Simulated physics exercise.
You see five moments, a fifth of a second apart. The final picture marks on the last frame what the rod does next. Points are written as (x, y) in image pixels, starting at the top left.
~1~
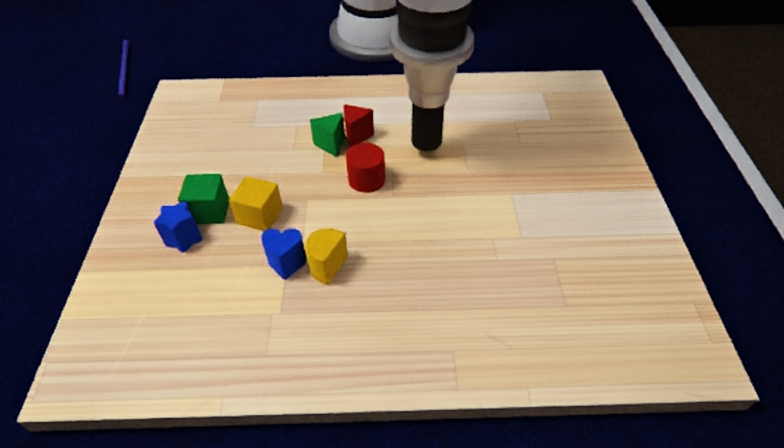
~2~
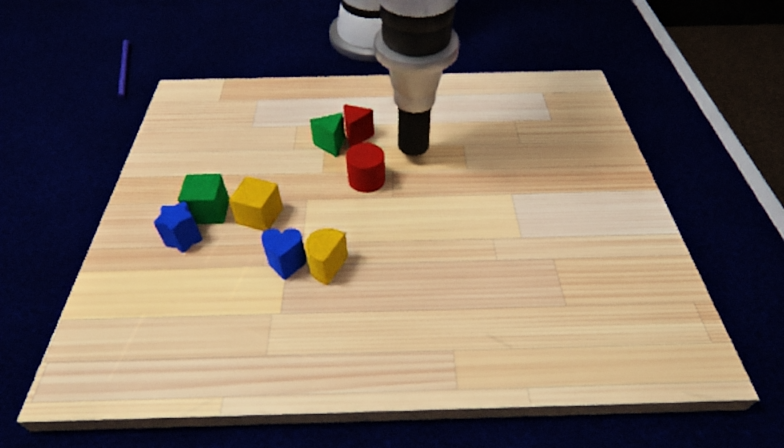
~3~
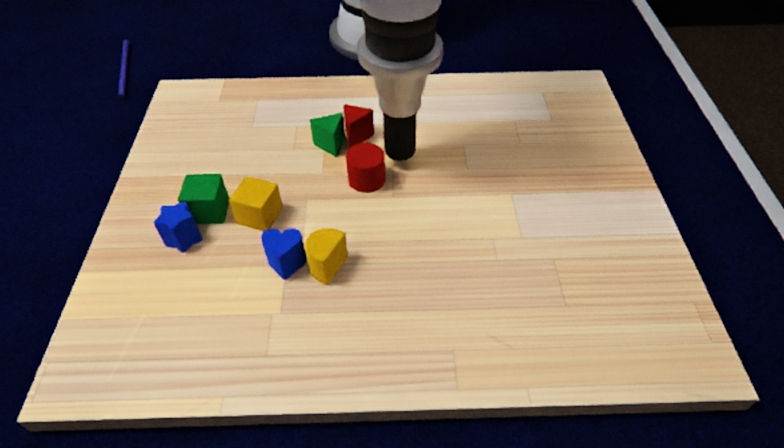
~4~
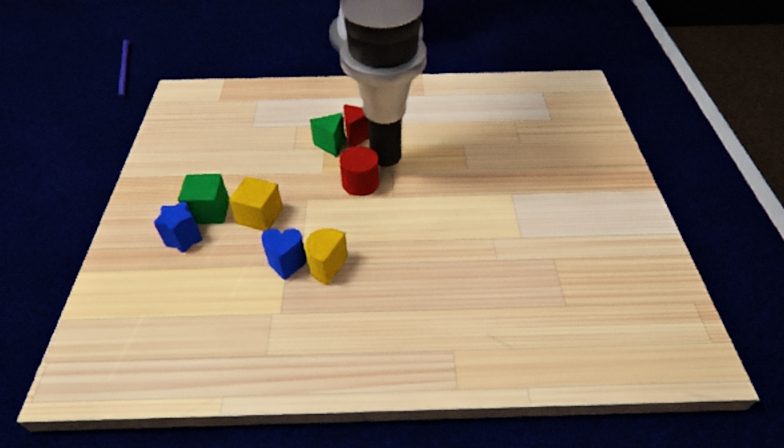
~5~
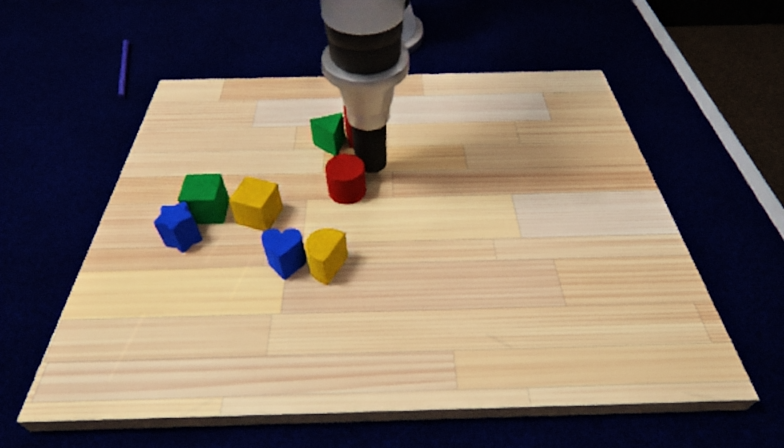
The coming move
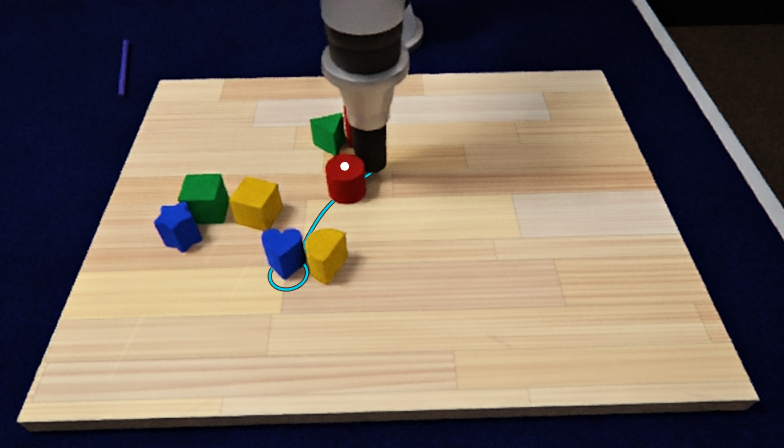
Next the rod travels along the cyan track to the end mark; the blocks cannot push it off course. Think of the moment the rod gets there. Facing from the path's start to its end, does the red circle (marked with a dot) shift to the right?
Going by the path, yes.
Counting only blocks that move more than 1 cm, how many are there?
It should be two.
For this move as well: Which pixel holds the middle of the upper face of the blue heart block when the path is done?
Pixel (252, 277).
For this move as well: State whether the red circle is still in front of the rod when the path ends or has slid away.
It is gone from the front.
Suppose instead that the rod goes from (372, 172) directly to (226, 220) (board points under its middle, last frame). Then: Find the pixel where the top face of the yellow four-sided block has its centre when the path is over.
My estimate: (208, 223).
The line goes from (372, 172) through (337, 198) and (310, 233) to (288, 274); the dot is on the red circle.
The first path, step by step. One third of the way, rod at (335, 188); red circle at (306, 194).
Two thirds of the way, rod at (308, 224); blue heart block at (273, 251), turned 15° anticlockwise; red circle at (267, 225).
At the end, rod at (286, 265); blue heart block at (252, 277), turned 20° anticlockwise; yellow D-shaped block unmoved; red circle at (248, 234).
